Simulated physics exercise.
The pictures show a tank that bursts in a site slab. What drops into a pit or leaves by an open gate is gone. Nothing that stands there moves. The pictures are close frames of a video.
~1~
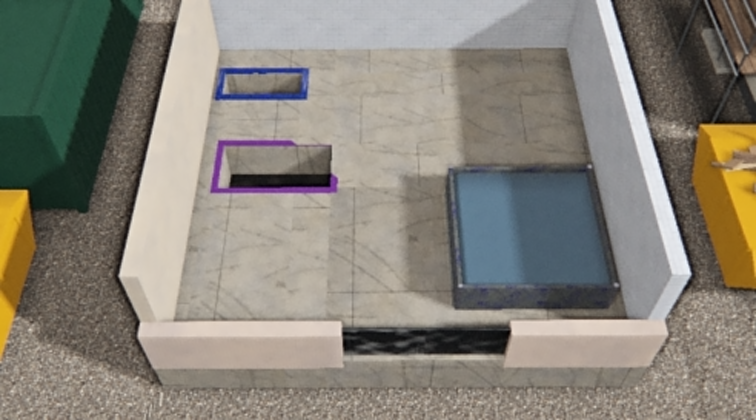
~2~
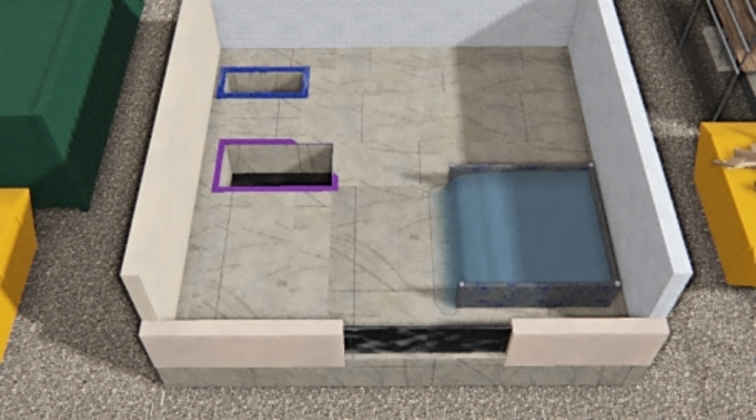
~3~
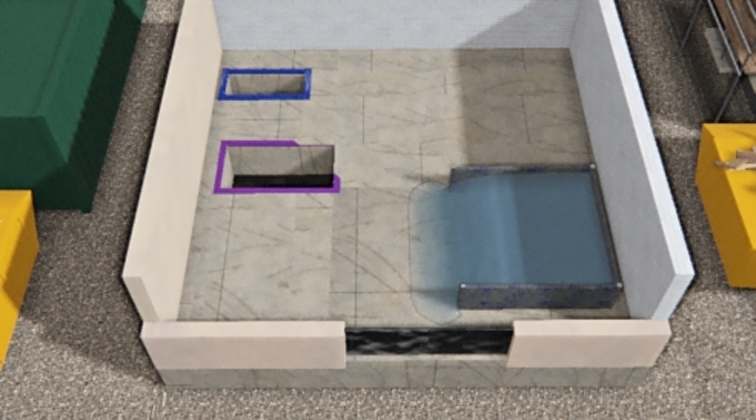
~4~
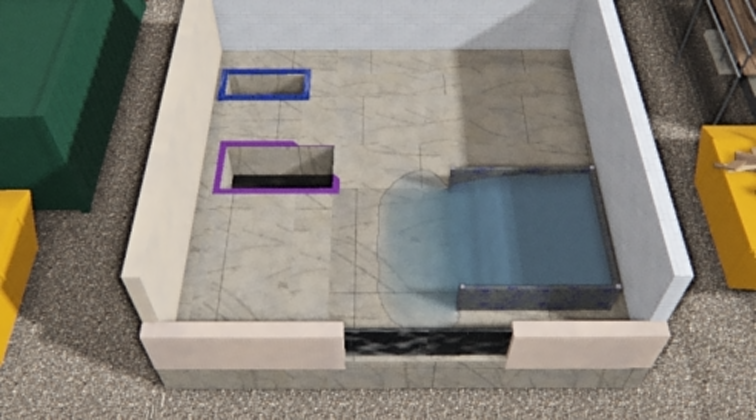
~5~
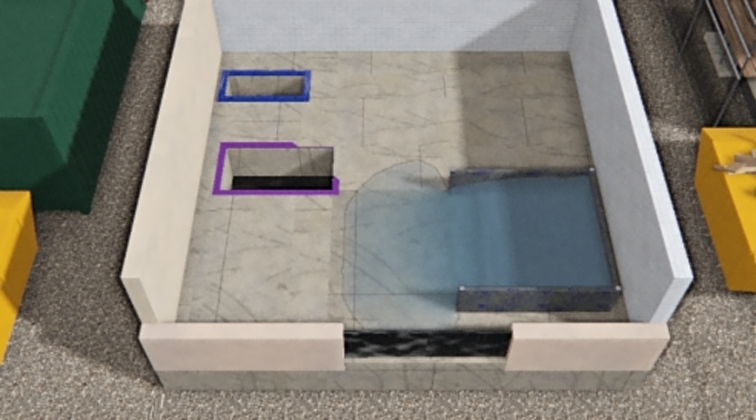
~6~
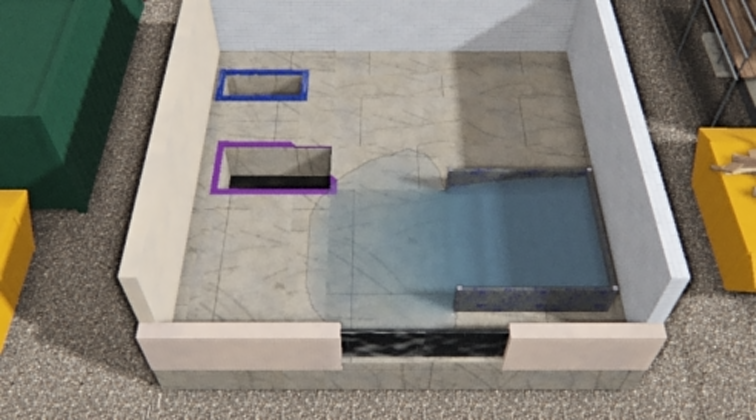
On a pale stone slab with low walls, the left side of a tank of still blue water opened, and the water poured out and spread leftward across the floor in a widening, rounded sheet.
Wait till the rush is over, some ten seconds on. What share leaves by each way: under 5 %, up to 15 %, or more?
In the end: The gate takes under 5 %; the blue pit takes under 5 %; the purple pit takes over 15 %.
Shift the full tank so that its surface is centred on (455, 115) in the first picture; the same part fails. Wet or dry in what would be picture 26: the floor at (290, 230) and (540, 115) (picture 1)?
In turn: Under water, not flooded.
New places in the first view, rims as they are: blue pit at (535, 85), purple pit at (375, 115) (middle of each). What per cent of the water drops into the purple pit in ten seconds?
Parts in a hundred: Purple 25.
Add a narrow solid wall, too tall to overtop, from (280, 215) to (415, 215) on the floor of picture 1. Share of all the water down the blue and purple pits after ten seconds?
Parts in a hundred: Blue 2, purple 40.
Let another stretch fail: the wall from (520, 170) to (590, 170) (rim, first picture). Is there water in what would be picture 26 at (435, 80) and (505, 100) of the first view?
In turn: Under water, flooded.
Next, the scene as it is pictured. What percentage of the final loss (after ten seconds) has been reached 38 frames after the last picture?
Roughly 70 per cent.
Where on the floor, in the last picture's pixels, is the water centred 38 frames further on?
Roughly at (334, 249).
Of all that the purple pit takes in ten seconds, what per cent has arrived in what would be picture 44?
Roughly 70 per cent.
A moment on, water covers 40 % of the floor; the gate 0 %, the blue pit 0 %, the purple pit 1 %.
Next, water covers 45 % of the floor; the gate 0 %, the blue pit 0 %, the purple pit 5 %.
Then, water covers 45 % of the floor; the gate 0 %, the blue pit 0 %, the purple pit 14 %.
Later, water covers 50 % of the floor; the gate 0 %, the blue pit 1 %, the purple pit 37 %.
In the end, water covers 70 % of the floor; the gate 0 %, the blue pit 1 %, the purple pit 54 %.
